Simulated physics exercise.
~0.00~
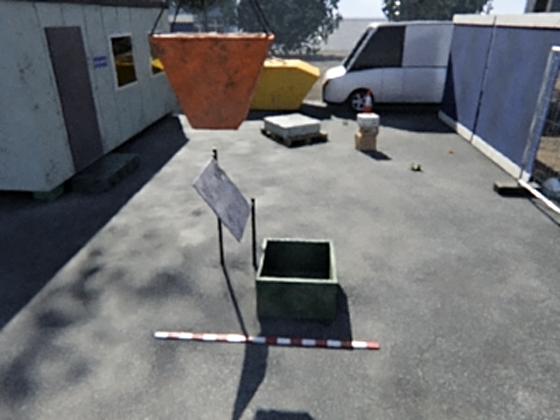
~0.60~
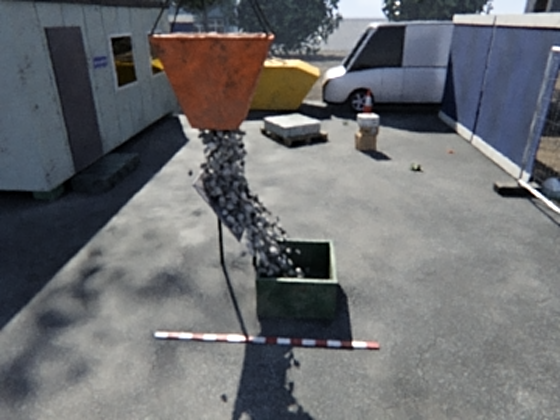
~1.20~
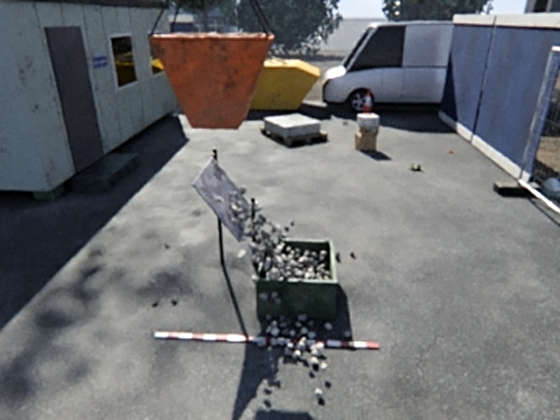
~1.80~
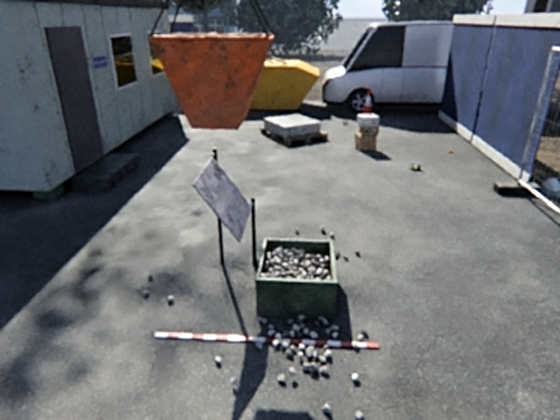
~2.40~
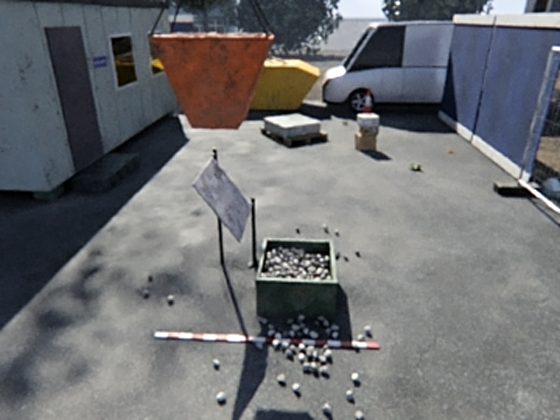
In the video, grey stones pour from an orange hopper onto a tilted steel plate and slide down to the right into a green bin on a paved yard. Most settle in the bin, while some lie scattered on the ground around a red-and-white striped staff.
